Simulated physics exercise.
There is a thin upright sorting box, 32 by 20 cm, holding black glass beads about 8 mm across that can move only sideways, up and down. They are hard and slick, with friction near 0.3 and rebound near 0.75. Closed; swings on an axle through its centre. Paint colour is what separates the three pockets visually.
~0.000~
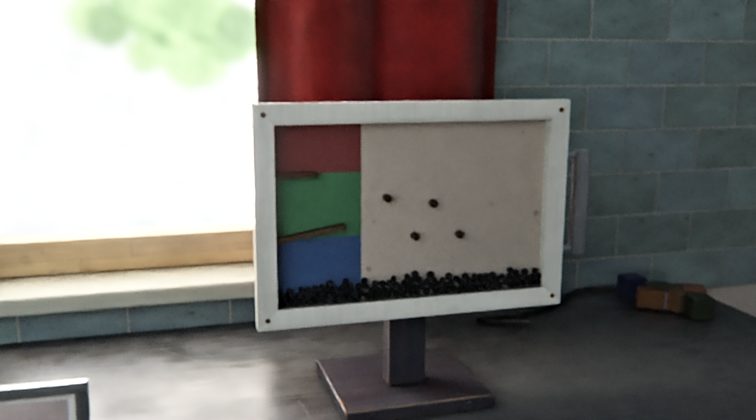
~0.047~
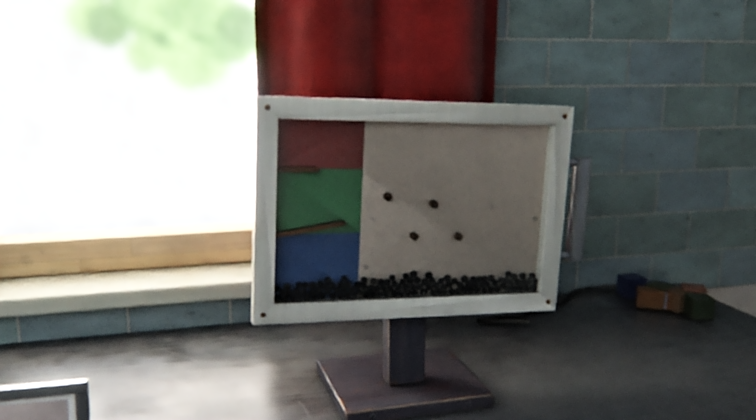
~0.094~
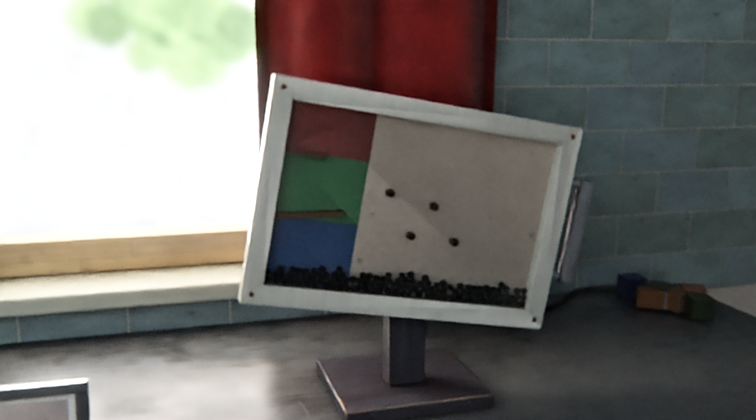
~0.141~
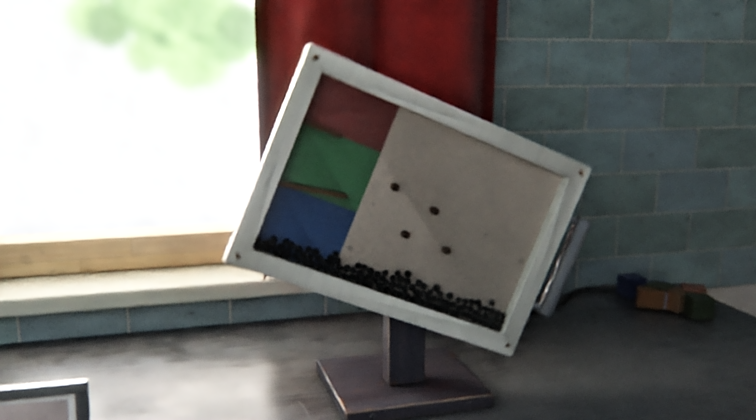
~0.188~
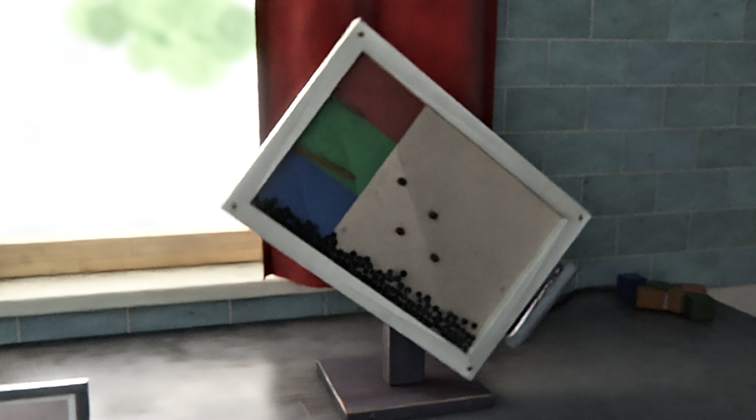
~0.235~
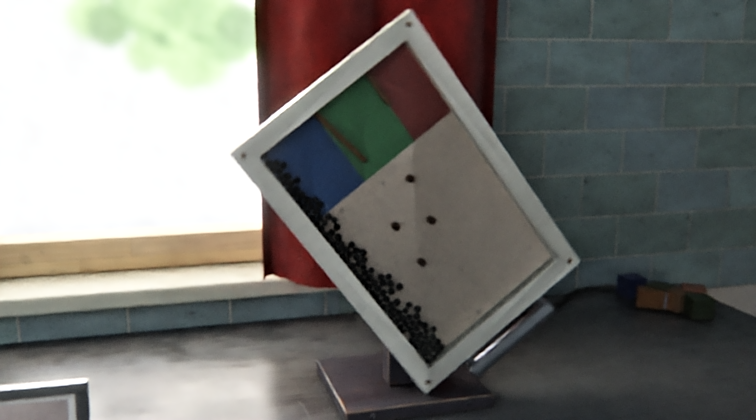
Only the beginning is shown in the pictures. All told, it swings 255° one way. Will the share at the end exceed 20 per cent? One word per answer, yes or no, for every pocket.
Red: Yes, blue: No, green: Yes.
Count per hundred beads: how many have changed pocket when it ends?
Close to 100 % end up somewhere else.
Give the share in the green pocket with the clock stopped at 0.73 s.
Reading: Around 0 per cent of the load.
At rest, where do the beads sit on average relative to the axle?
Left: About 1 cm; below: About 14 cm.
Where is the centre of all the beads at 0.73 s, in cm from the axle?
Left: About 11 cm; below: About 2 cm.
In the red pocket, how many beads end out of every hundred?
That comes to near 55 percent.
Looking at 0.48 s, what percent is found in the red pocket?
Share: Near 0 per cent.
After 0.48 s, it stands 132° clockwise; the beads' middle is 8 cm left of and 8 cm below the centre; nothing in the marked areas.
After 0.73 s, it has come round 212° clockwise; the beads' middle is 11 cm left of and 2 cm below the centre; red 5 %.
After 0.94 s, it has come round 255° clockwise; the beads' middle is 5 cm left of and 6 cm below the centre; red 35 %, green 15 %.
Settled by 2.3 s, it has come round 255° clockwise; red 55 %, blue 5 %, green 40 %.
